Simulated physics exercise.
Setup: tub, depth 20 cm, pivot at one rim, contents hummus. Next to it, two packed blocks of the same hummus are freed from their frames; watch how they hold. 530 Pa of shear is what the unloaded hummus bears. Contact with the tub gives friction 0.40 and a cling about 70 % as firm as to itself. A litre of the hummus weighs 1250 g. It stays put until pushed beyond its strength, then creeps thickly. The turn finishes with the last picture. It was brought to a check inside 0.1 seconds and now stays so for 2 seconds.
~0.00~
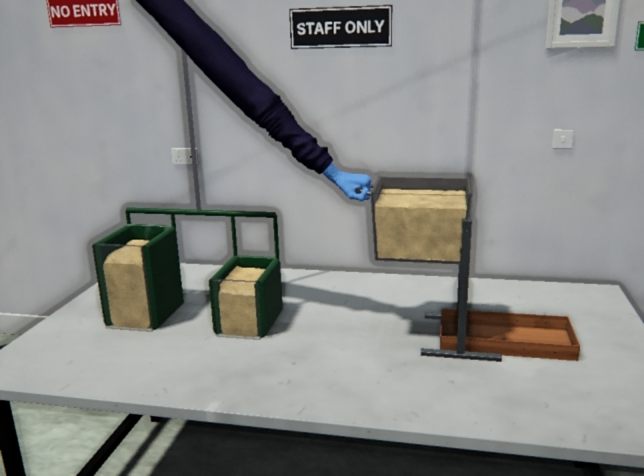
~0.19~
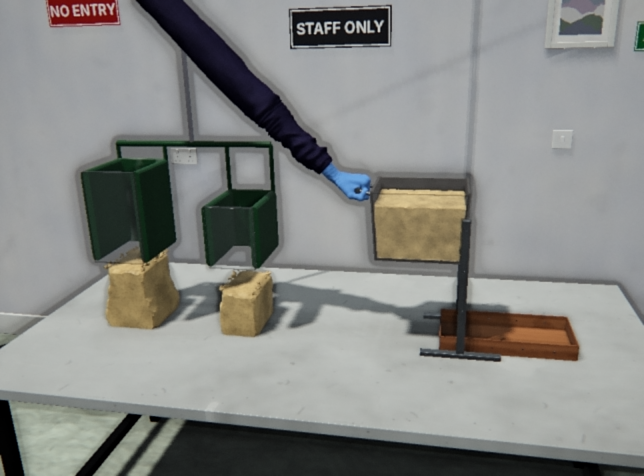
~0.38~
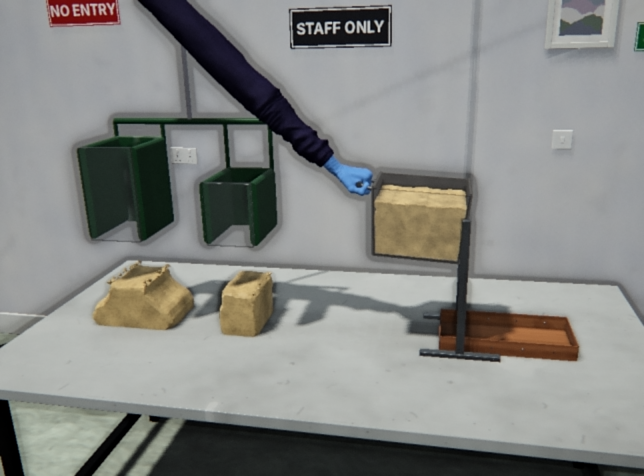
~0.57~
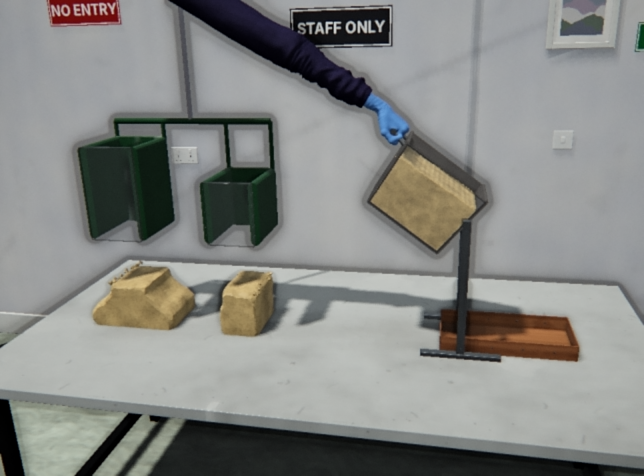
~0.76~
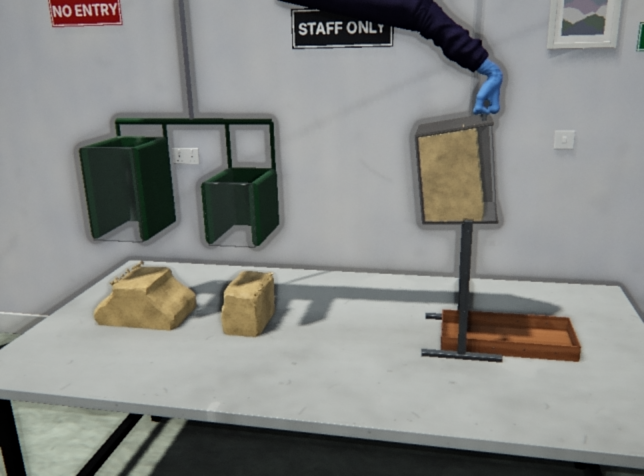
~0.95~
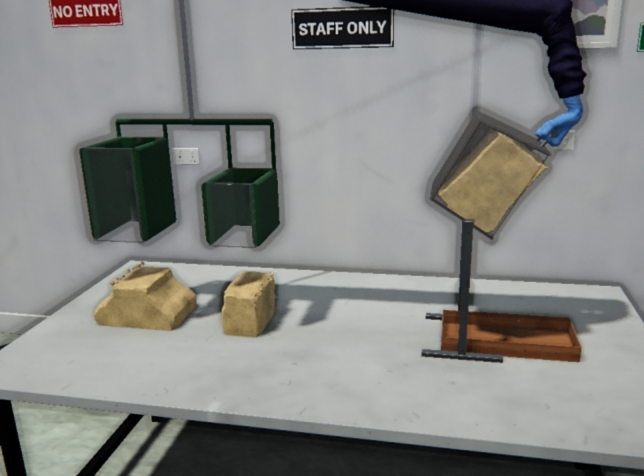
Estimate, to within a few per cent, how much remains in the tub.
Roughly 0 per cent remains in the tub.
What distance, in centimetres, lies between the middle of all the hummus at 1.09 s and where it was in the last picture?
The distance comes to some 16 cm.
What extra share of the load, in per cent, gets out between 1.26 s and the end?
0 %.
By 1.09 s, the tub is at 119 degrees and holds 25 %.
By 1.26 s, the tub is at 119 degrees and holds 0 %.
By 1.43 s, the tub is at 119 degrees and holds 0 %.
By 1.60 s, the tub is at 119 degrees and holds 0 %.
By 2.95 s, at the end, the tub is at 119 degrees and holds 0 %.
